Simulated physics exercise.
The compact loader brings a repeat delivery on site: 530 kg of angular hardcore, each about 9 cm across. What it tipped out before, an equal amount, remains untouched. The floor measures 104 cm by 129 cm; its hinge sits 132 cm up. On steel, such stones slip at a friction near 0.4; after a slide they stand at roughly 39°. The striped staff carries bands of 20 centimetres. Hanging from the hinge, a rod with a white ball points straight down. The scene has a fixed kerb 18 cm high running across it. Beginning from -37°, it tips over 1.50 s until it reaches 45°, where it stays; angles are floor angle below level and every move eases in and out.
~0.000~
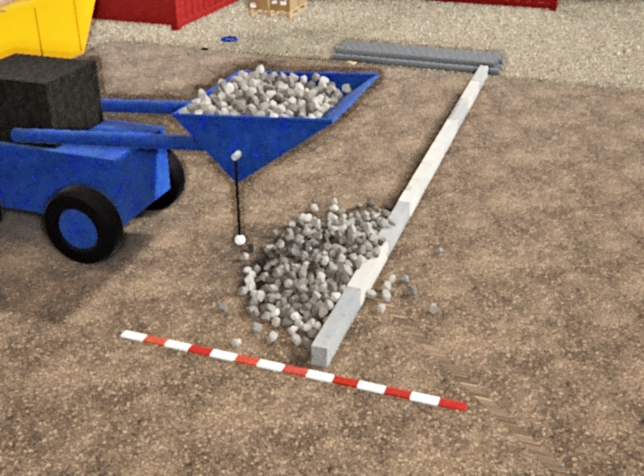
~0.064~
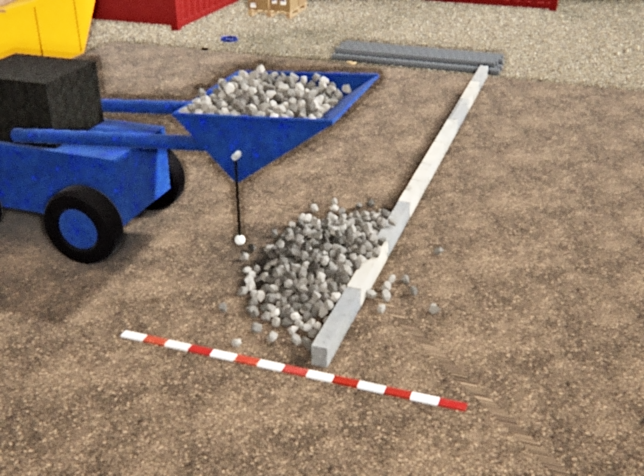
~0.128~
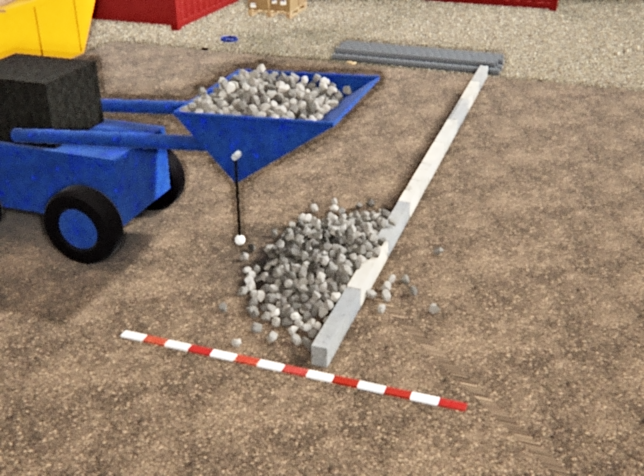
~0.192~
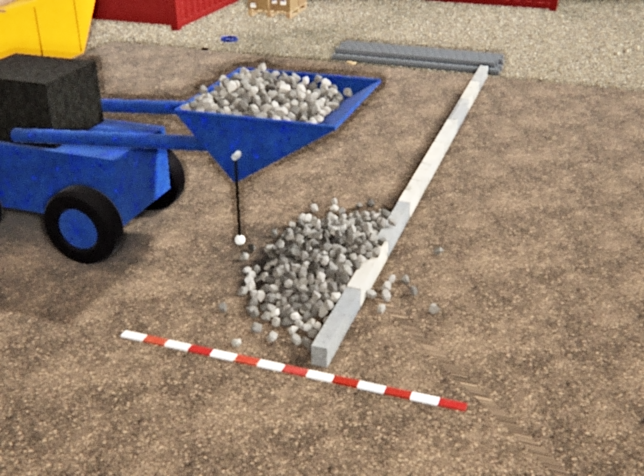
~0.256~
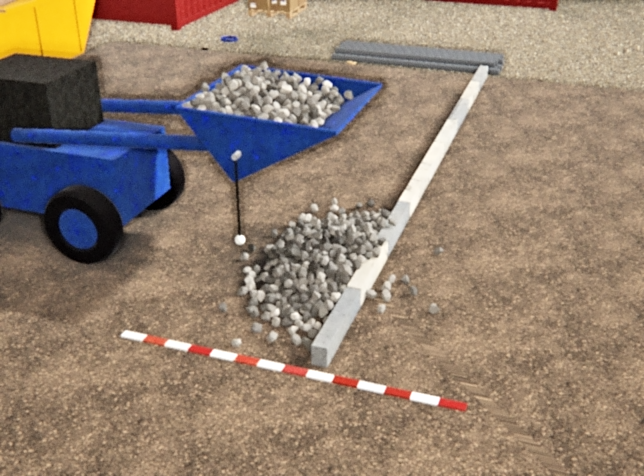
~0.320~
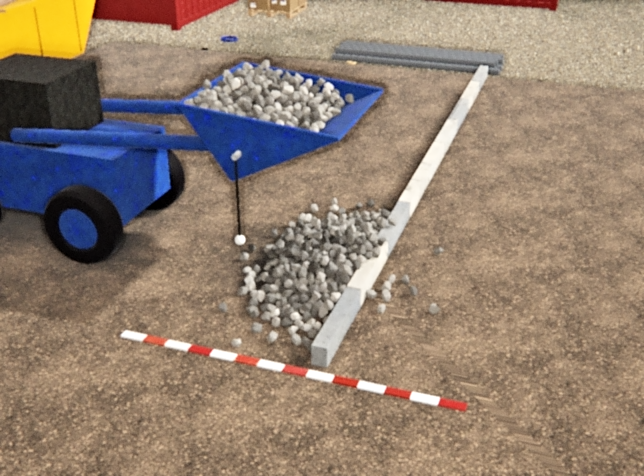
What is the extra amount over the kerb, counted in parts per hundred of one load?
Close to 42 parts in a hundred.
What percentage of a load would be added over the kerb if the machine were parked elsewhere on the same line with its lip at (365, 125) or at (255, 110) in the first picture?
Some 85 percent first and 0 percent second.
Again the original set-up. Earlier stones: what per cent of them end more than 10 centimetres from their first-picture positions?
Close to 0 per cent.
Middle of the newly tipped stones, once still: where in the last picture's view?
Centre at roughly (359, 258).
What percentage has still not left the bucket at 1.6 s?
It holds some 45 percent.
After 1.1 s the floor is at 32°; in per cent of one load, 100 in the bucket, 99 on this side of the kerb, 2 over the kerb; the foremost stones are at (405, 287).
After 1.6 s the floor is at 45°; in per cent of one load, 46 in the bucket, 149 on this side of the kerb, 4 over the kerb; the foremost stones are at (409, 278).
After 2.0 s the floor is at 45°; in per cent of one load, 9 in the bucket, 164 on this side of the kerb, 27 over the kerb; the foremost stones are at (455, 295).
After 4.8 s the floor is at 45°; in per cent of one load, 0 in the bucket, 157 on this side of the kerb, 43 over the kerb; the foremost stones are at (514, 281). Net gain over the kerb, 42.
